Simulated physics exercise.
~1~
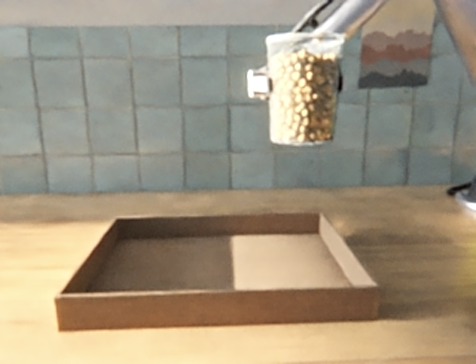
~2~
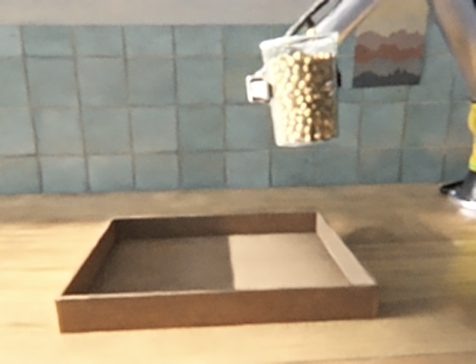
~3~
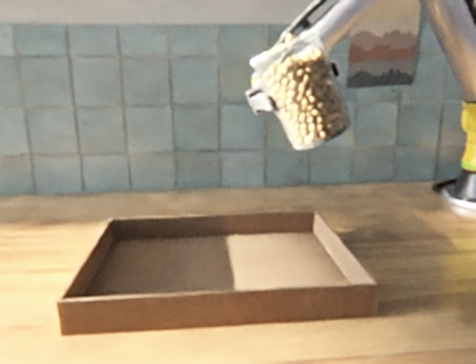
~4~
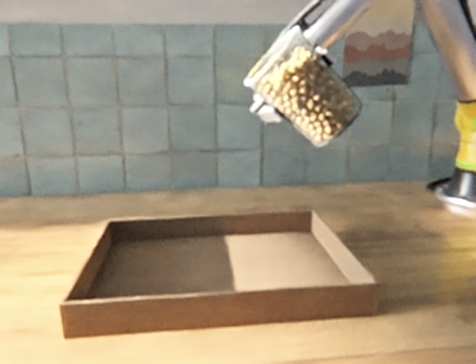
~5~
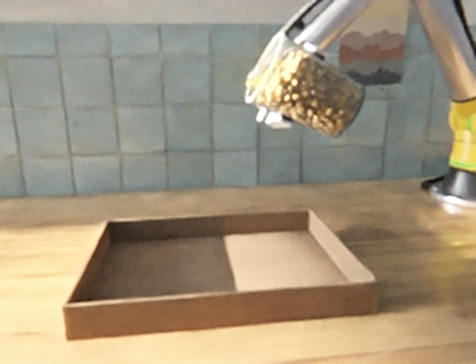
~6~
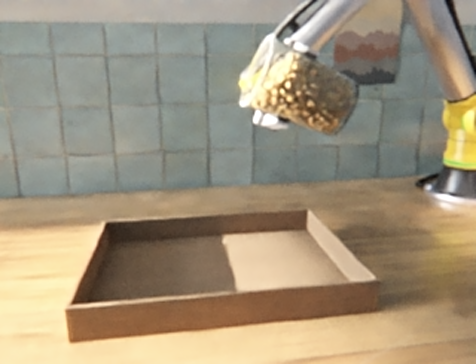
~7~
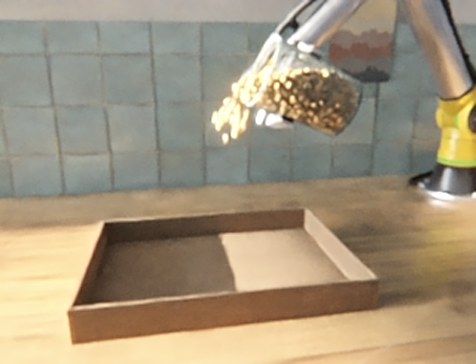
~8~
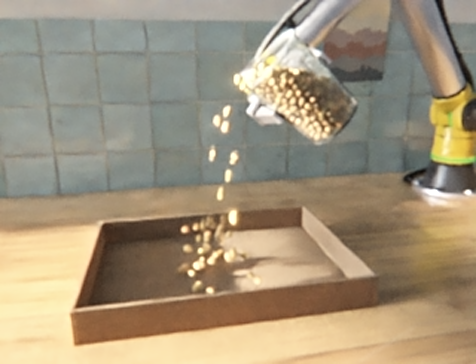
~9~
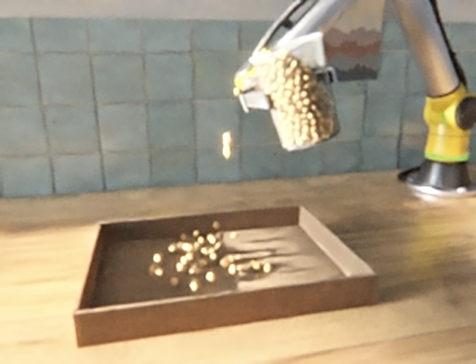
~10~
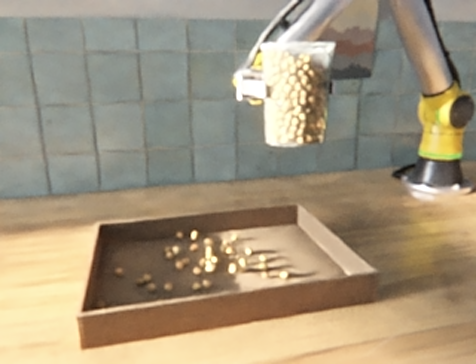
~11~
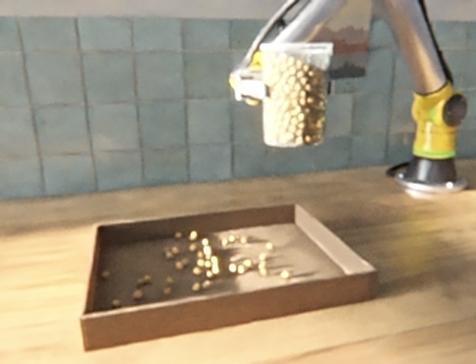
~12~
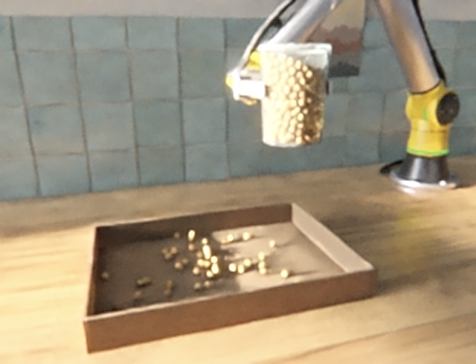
The clip opens on a robot arm holding a clear tumbler full of pale dried chickpeas above a shallow brown tray on a wooden table, with blue tiles behind. The arm tips the tumbler to the left until it lies nearly on its side. Chickpeas spill over the rim in a short stream, drop into the tray and scatter across its floor. The gripper then swings the tumbler back upright as the last few fall. It ends held level and still mostly full, above a small, loose scatter of chickpeas resting in the tray.
